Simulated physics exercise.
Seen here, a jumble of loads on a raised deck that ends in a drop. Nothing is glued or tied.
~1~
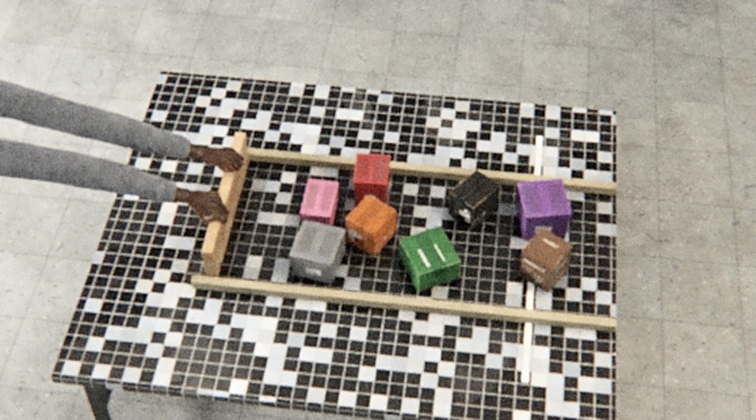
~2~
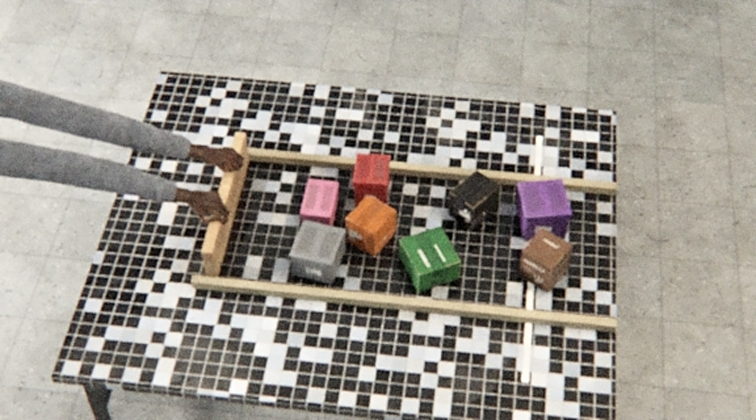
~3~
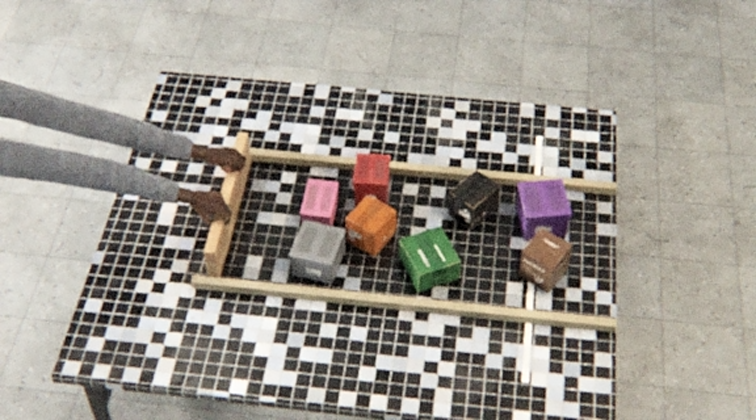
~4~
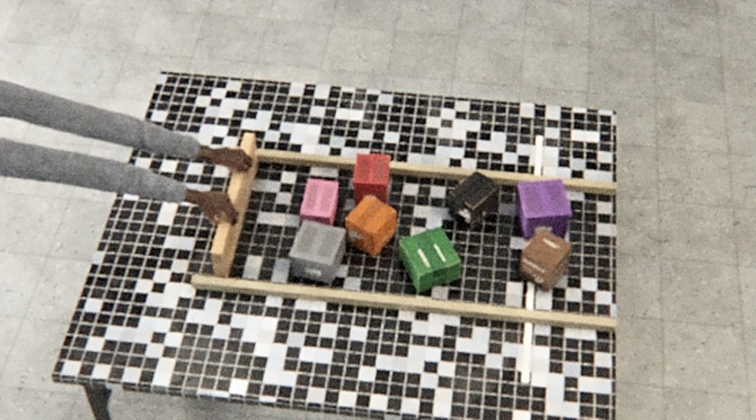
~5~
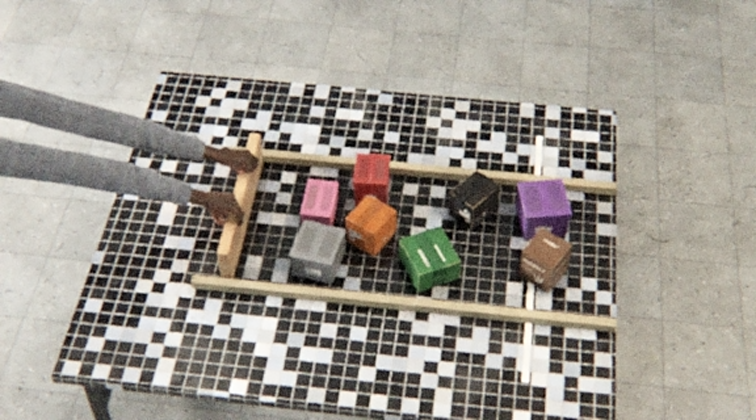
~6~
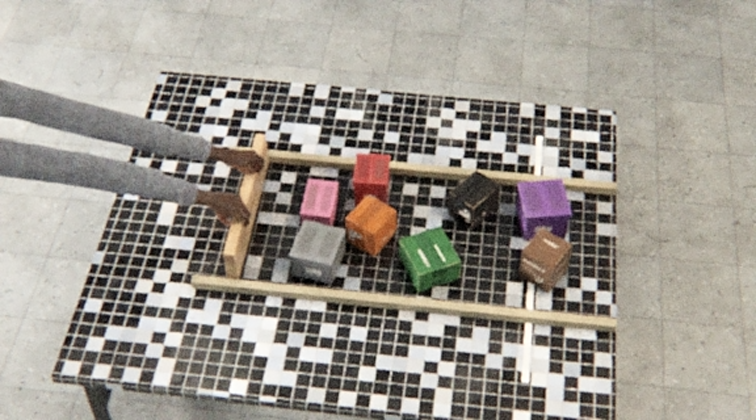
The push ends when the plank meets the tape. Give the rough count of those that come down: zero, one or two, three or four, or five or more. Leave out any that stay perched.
The number that fall off is one or two.
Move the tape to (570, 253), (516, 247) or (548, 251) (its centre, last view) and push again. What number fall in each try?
Try by try, 5, 1 and 2.
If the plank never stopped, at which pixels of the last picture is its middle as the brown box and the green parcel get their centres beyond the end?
Its middle is around (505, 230) and around (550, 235).
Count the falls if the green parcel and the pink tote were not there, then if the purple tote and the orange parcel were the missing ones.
First 1, then 1.
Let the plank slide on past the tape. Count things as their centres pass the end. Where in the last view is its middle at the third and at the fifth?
About (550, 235), then (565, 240).
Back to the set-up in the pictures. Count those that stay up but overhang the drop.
It comes to 1.
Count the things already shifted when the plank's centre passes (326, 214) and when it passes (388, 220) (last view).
First 4, then 5.
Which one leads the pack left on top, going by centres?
It is the green parcel.
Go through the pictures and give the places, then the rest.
Brown box (545, 260); purple tote (542, 210); black parcel (474, 200); plank (227, 204); tape (533, 249), in the first frame.
Purple tote (542, 210); red tote (372, 182), in the second frame.
Black parcel (474, 200); green parcel (429, 259), in the third frame.
Brown box (545, 261); orange parcel (371, 226), in the fourth frame.
Purple tote (542, 210); grey tote (318, 253), in the fifth frame.
Brown box (545, 261); purple tote (542, 210); black parcel (474, 200); plank (247, 206); tape (533, 249), in the sixth frame.
Soon after, none off yet; brown box at rest near (545, 261); purple tote at rest near (542, 210); black parcel at rest near (474, 200).
In the end, the number that fall off is one or two; gone, purple tote and brown box.
